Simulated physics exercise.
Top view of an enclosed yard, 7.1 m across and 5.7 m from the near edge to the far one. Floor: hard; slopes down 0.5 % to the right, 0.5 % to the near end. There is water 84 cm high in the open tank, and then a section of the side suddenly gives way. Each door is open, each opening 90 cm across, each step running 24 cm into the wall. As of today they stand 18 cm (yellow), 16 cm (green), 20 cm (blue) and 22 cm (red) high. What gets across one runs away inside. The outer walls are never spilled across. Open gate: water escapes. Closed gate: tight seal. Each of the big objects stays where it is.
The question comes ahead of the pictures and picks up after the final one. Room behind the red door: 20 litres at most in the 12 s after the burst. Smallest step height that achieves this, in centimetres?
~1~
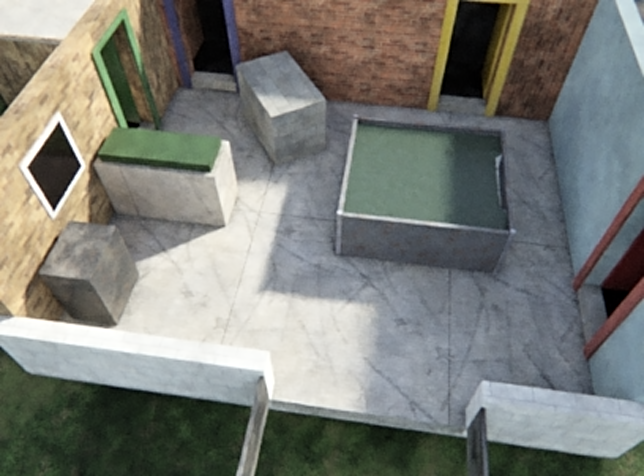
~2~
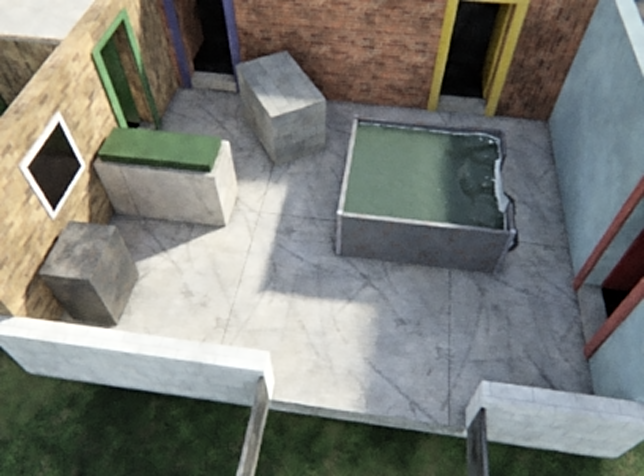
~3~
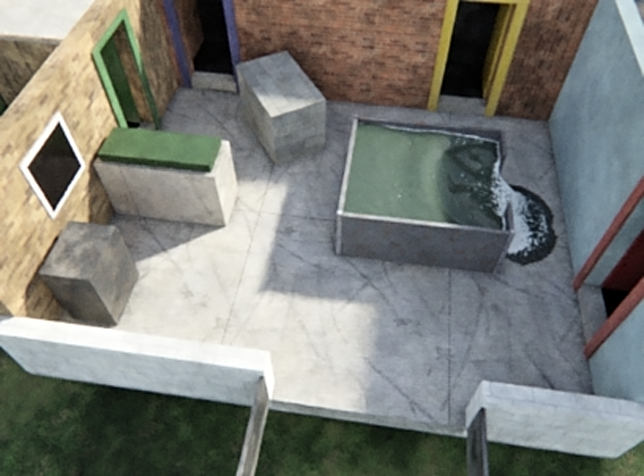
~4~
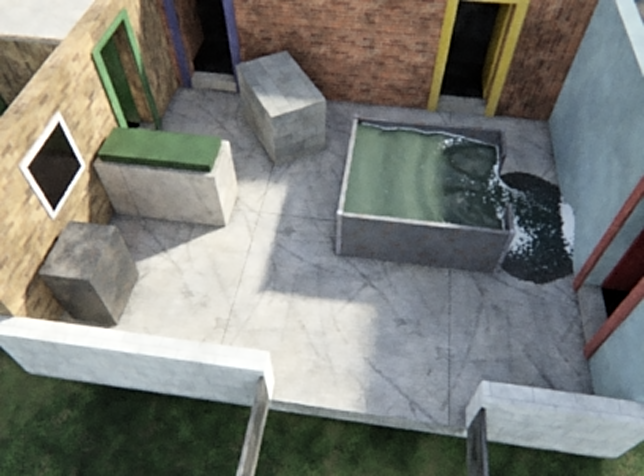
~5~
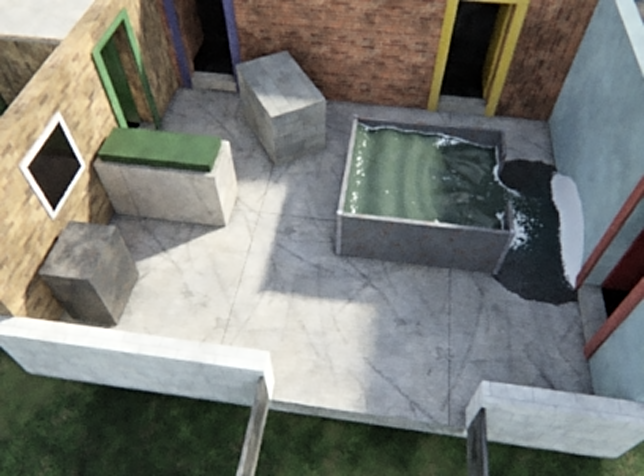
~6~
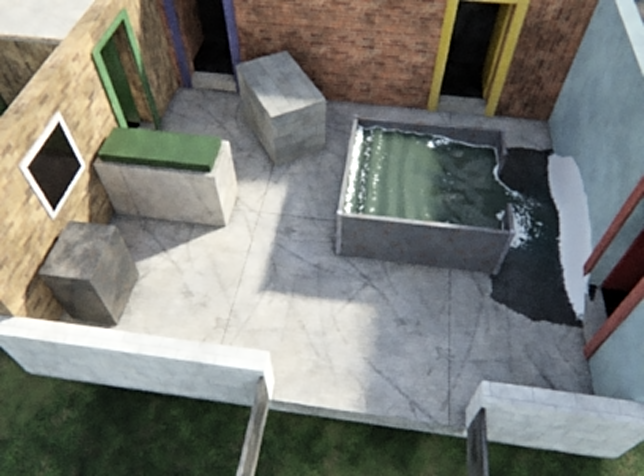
14 cm.
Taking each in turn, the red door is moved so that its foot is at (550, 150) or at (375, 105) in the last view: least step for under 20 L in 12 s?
22 and 17 cm.
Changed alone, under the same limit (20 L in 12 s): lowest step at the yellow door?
For the yellow door, about 14.5 cm.
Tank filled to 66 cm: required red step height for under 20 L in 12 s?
About 10.0 centimetres.
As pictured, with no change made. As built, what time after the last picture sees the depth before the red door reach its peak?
Around 1.0 seconds.
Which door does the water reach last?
Door: Green.
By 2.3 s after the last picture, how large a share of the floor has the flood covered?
Near 50 per cent is wet.
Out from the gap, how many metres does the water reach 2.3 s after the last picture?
About 4.8 m.
Then, 0.7 s after the last picture water covers 20 % of the floor, deepest (62 cm) near (563, 230); 20 cm at the red door, 1 litre in over its 22 cm step.
Then, 2.3 s after the last picture water covers 50 % of the floor, deepest (36 cm) near (563, 230); 15 cm at the red door, 2 litres in over its 22 cm step.
Then, 11.3 s after the last picture water covers 95 % of the floor, deepest (15 cm) near (595, 427); 7 cm at the red door, 3 litres in over its 22 cm step.
At the red door as built, the water peaked near 20 cm, 1.1 s after the last picture.
Run again over the same 12 s with other heights there, 35 litres in over 11.5 cm, 12 litres over 16 cm. The limit of 20 litres is kept from about 14 cm up.
